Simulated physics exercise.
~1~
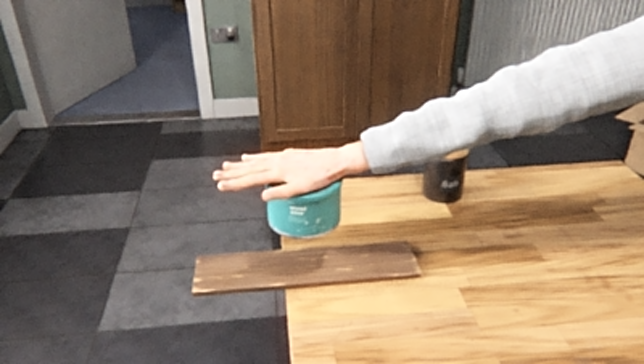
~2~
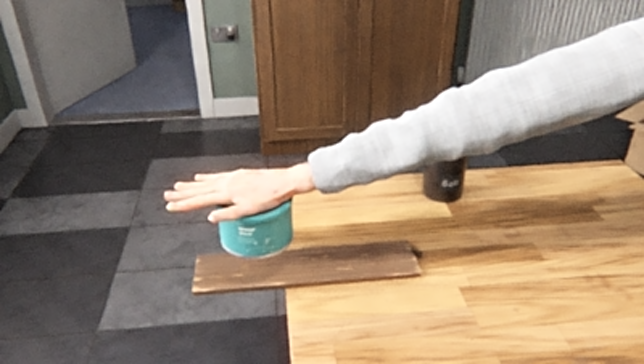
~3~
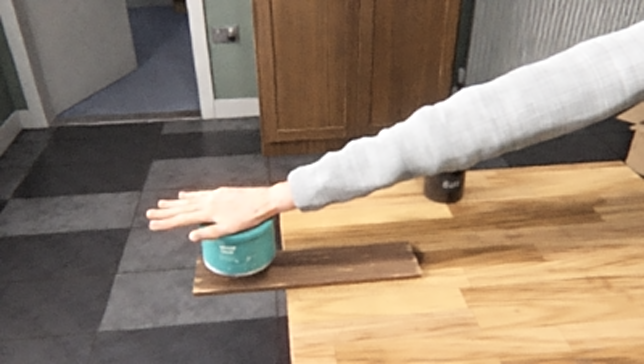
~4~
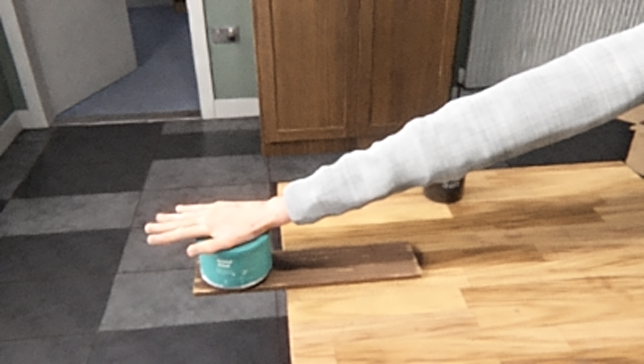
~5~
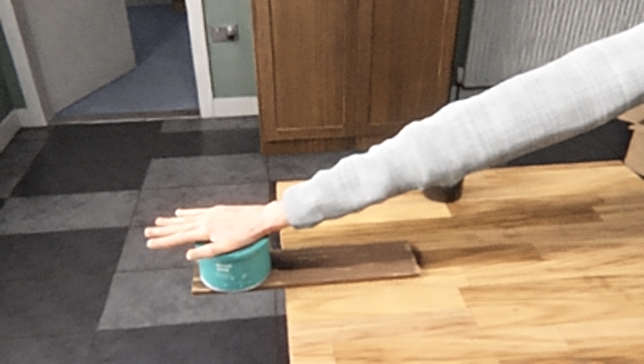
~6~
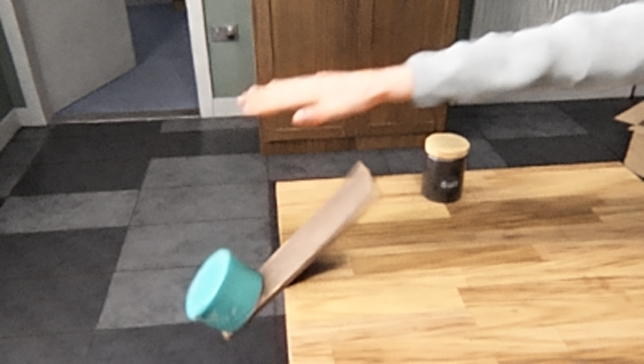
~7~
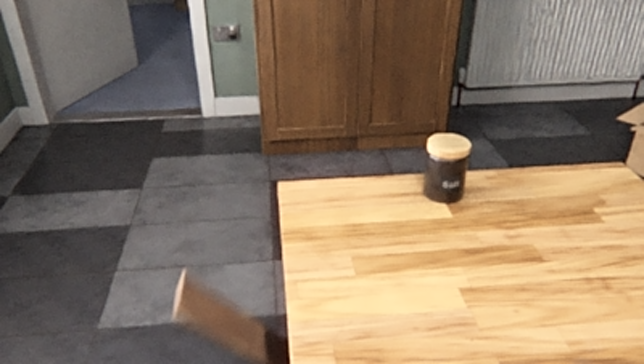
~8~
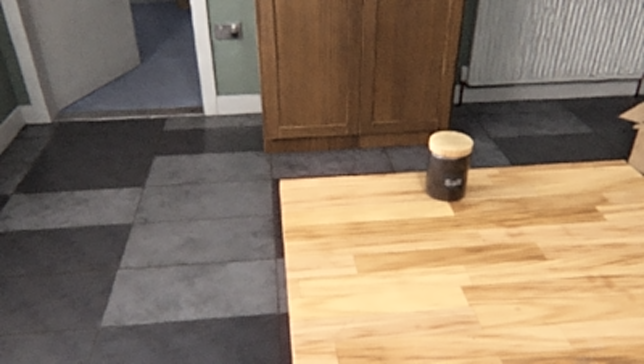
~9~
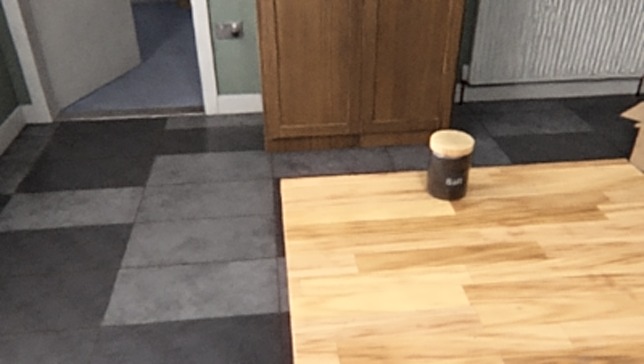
In a room with dark grey floor tiles, a slightly swaying camera looks down at a light wooden tabletop, with a brown cabinet and an open doorway behind. A flat brown board juts past the table's left edge, and a black jar with a pale lid stands farther back. A hand in a light grey sleeve moves a turquoise tub leftward and down onto the board's overhanging end. The hand lifts away, and the board tips up, spilling with the tub off the edge. Both drop out of sight, leaving the jar standing on the table.
